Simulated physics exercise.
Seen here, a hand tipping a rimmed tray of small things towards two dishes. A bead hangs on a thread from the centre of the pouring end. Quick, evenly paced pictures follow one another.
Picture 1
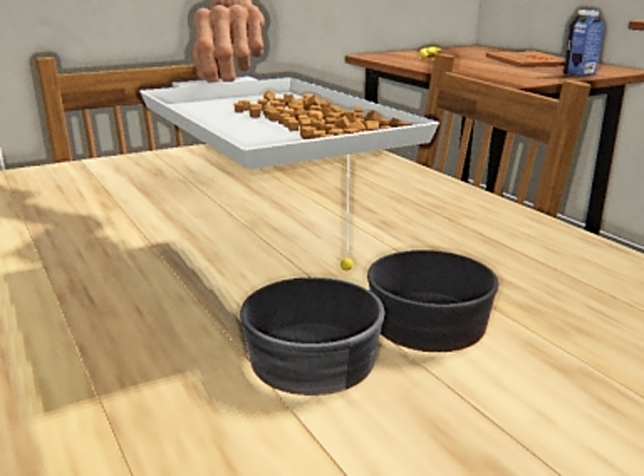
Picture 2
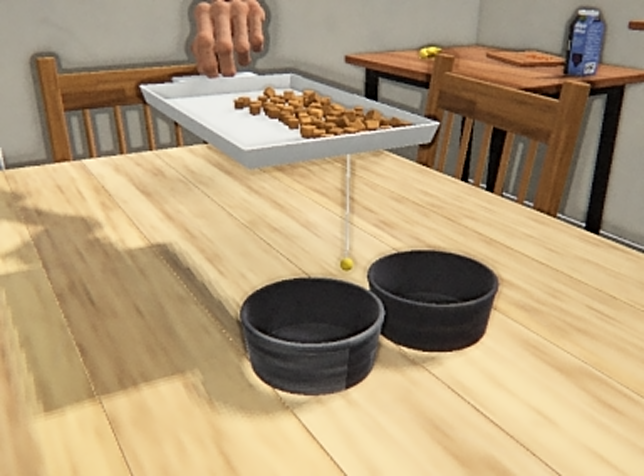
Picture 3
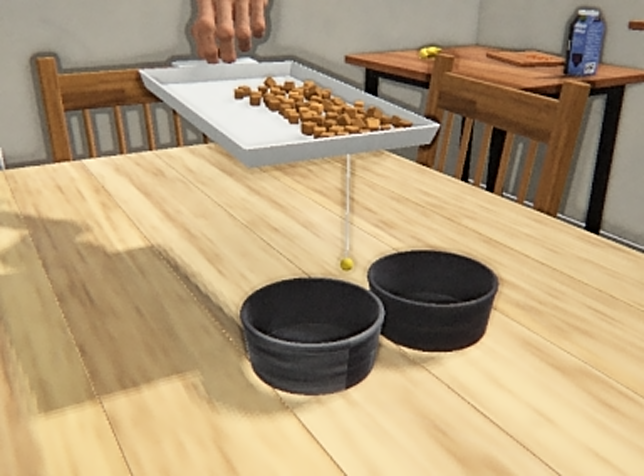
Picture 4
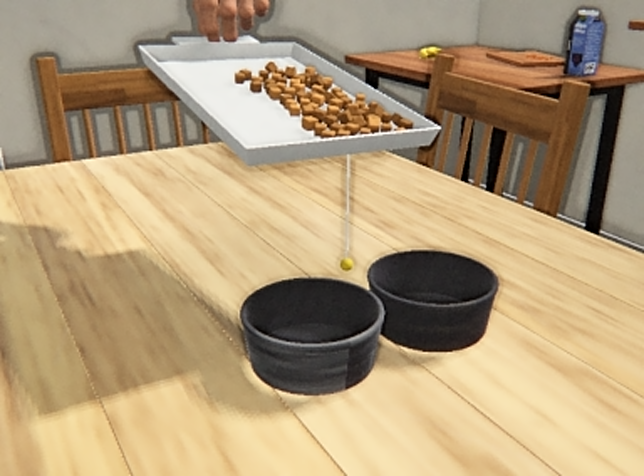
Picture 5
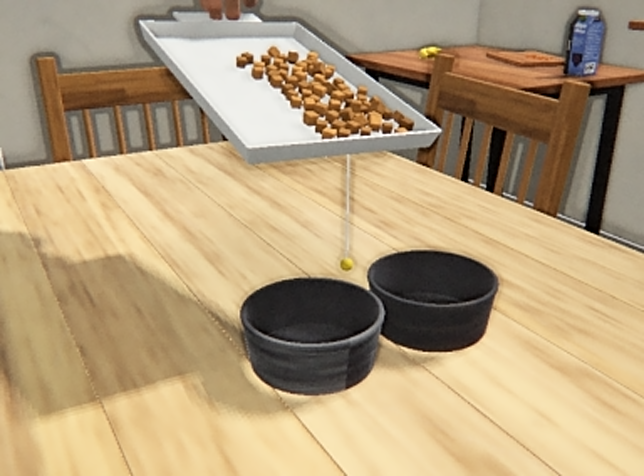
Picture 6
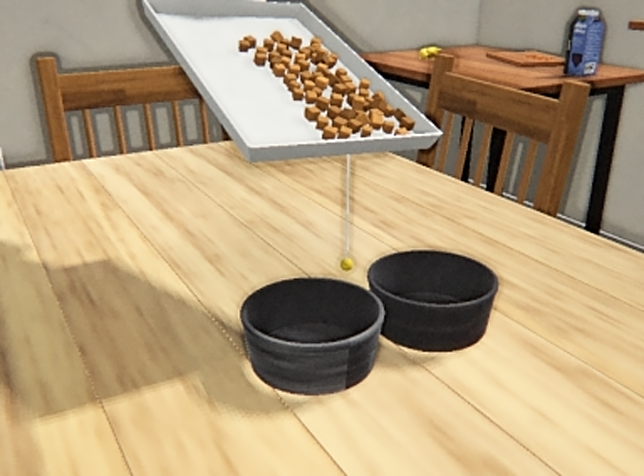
Hand tilting a rimmed tray of small brown cubes increasingly steeply above a wooden table with two dark, empty dishes.
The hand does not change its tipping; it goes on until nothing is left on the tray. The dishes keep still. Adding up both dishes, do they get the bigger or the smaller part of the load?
They get the bigger part.
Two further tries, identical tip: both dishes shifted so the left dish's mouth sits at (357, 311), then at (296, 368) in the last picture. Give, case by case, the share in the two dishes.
First placement: Some 80 %; second placement: Some 30 %.
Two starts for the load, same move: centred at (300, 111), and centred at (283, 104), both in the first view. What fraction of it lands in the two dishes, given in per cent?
You'd see roughly 80 per cent first and roughly 90 per cent second.
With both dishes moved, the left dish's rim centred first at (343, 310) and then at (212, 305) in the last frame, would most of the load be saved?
First try: A majority; second try: A minority.
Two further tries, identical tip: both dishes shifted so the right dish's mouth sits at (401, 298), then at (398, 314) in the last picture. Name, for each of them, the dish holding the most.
The first try: The dish on the right. The second: The right dish.
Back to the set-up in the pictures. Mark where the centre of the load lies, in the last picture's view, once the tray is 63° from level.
Check around (382, 98) in the last picture.
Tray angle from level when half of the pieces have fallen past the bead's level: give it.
It is at around 110 degrees.
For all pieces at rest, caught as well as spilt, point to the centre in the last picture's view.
It settles centred around (437, 324).
Shortly afterwards, tray tipped steeply; the whole lot on the tray.
Next, tray tipped right over; all but a few on the tray; only a few in the right dish; only a few outside both; only a few in the air.
Some moments later, tray tipped past a quarter turn; a little in the left dish; near two thirds in the right dish; near a quarter outside both.
In the end, tray tipped past a quarter turn; a little in the left dish; near two thirds in the right dish; near a quarter outside both.
